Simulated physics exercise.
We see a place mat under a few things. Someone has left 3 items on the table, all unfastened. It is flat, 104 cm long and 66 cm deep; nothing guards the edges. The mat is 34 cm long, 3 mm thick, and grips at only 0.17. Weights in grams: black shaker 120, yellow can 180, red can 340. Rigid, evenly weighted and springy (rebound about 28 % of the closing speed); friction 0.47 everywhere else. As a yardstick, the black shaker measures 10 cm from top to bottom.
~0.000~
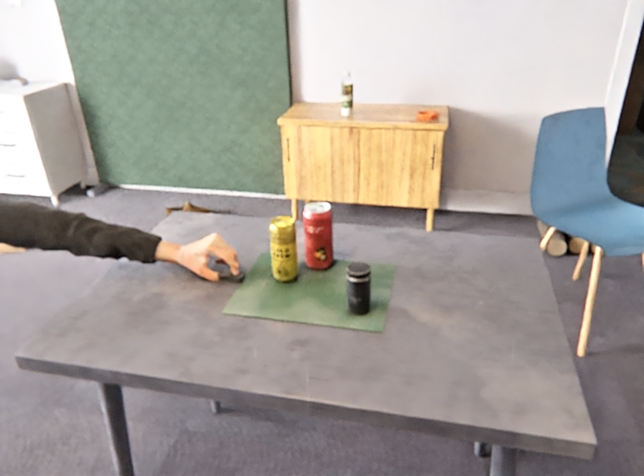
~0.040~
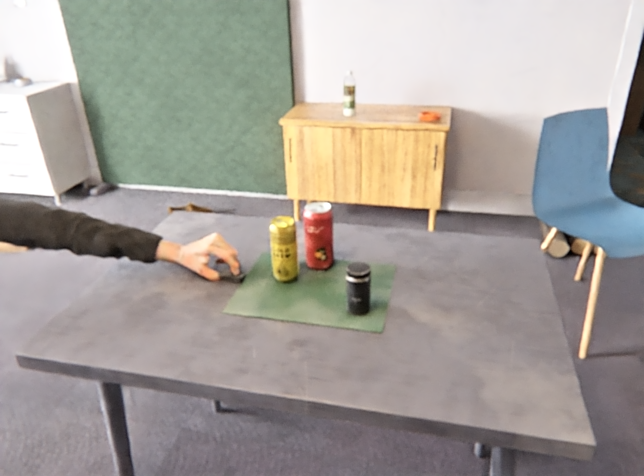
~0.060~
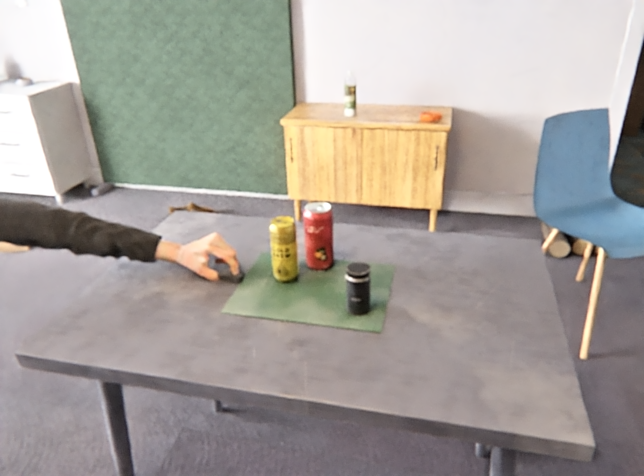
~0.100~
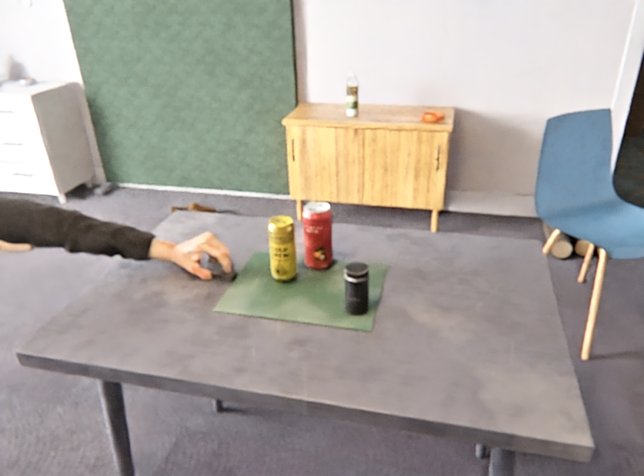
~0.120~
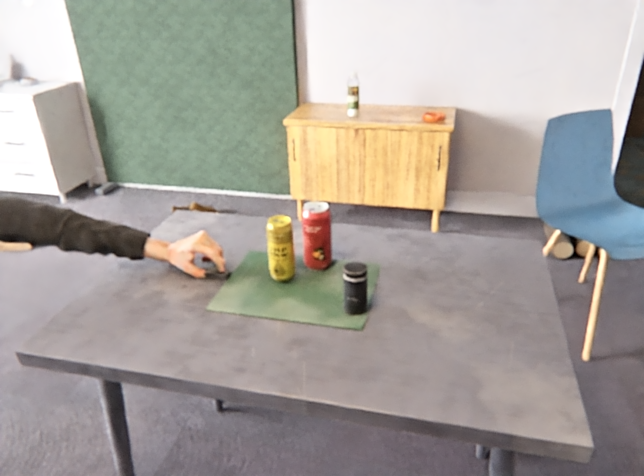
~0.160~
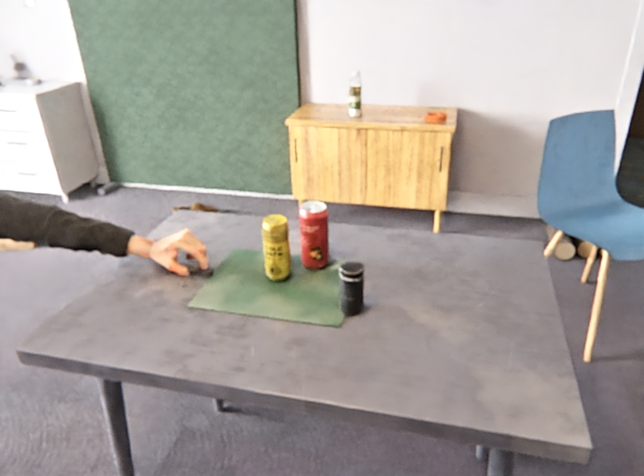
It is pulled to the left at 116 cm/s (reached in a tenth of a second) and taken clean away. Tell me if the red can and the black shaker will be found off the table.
The red can remains on top; the black shaker remains on top.
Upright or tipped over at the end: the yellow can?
The yellow can falls over.
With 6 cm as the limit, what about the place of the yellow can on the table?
The yellow can leaves its spot.
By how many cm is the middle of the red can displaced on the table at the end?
Some 8 cm.
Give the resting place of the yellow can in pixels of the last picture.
Around (152, 249).
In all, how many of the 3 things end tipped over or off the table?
1 of them.
After 0.26 s, 20 cm of pull; black shaker leaning 4° near (346, 288); red can slid 4 cm near (303, 235); yellow can slid 6 cm.
After 0.46 s, 43 cm of pull; red can leaning 12° near (281, 233); black shaker slid 2 cm near (348, 289); yellow can slid 18 cm.
After 0.66 s, 66 cm of pull; red can slid 8 cm near (287, 235); black shaker slid 2 cm near (348, 289); yellow can leaning 33°.
After 0.86 s, 88 cm of pull; red can slid 8 cm near (287, 235); black shaker slid 2 cm near (348, 289); yellow can on its side.
At rest (2.9 s), tipped over on the table, yellow can; not toppled but over 6 cm from the start, red can; black shaker in place, give or take 6 cm. Seen from the same camera at the end, red can near (288, 235), black shaker near (348, 289).
